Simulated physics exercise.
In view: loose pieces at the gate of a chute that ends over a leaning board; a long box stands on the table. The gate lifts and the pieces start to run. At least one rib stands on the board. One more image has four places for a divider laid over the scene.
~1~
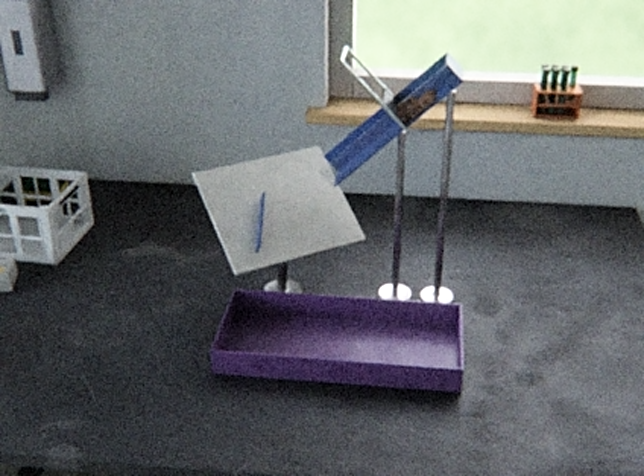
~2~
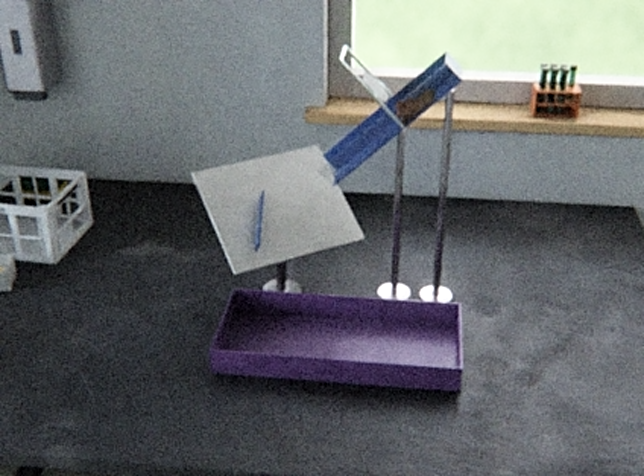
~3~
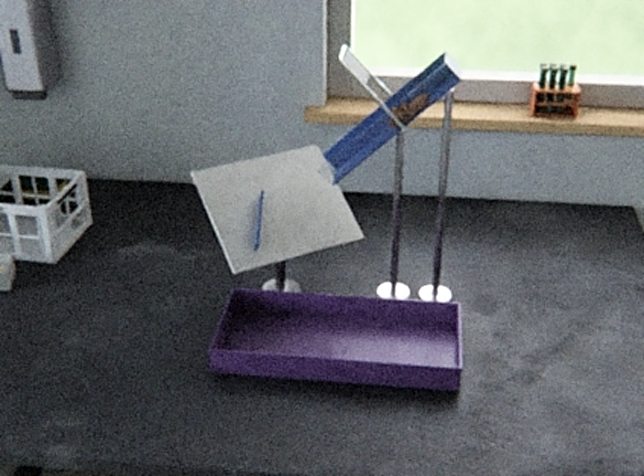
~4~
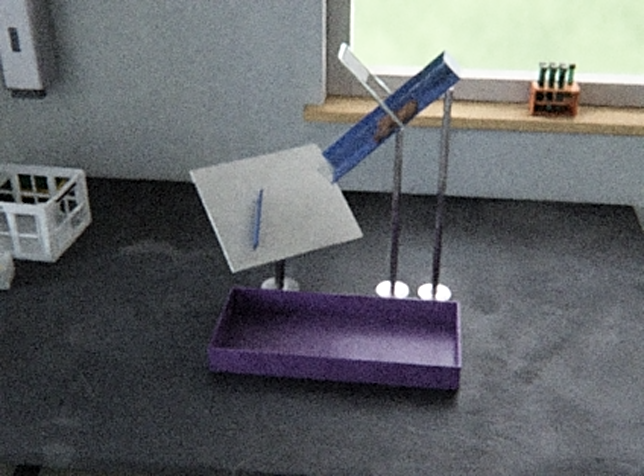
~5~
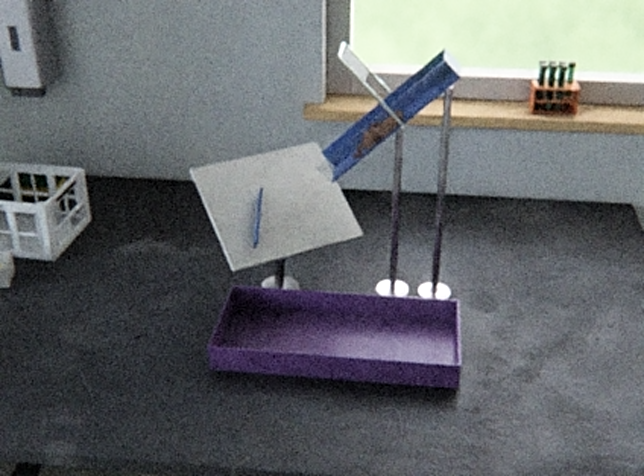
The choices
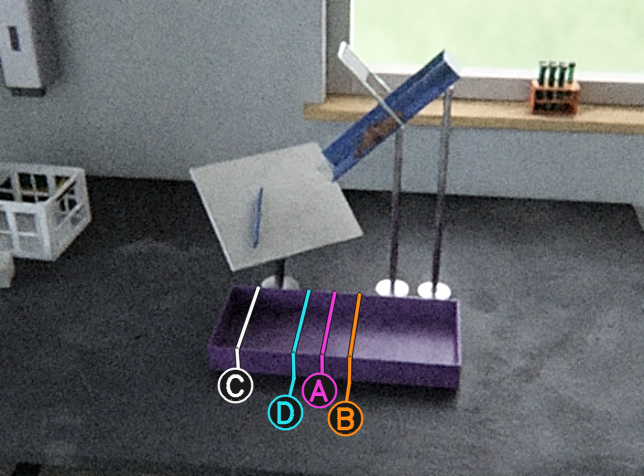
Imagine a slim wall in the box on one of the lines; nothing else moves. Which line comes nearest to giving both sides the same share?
Line D does it best.
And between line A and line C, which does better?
A it is.
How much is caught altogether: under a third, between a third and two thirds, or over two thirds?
It is over two thirds.
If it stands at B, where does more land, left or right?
The left side.
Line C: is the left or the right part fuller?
Right.
On the marked copy, line A crosses the front rim at (322, 355); line B crosses the front rim at (349, 357); line C crosses the front rim at (237, 349); line D crosses the front rim at (293, 353).
With A, of what is caught, most on the left of the divider, about a quarter on the right.
With B, of what is caught, nearly all on the left of the divider, a small part on the right.
With C, of what is caught, a stray few on the left of the divider, nearly all on the right.
With D, of what is caught, about two thirds on the left of the divider, about a third on the right.
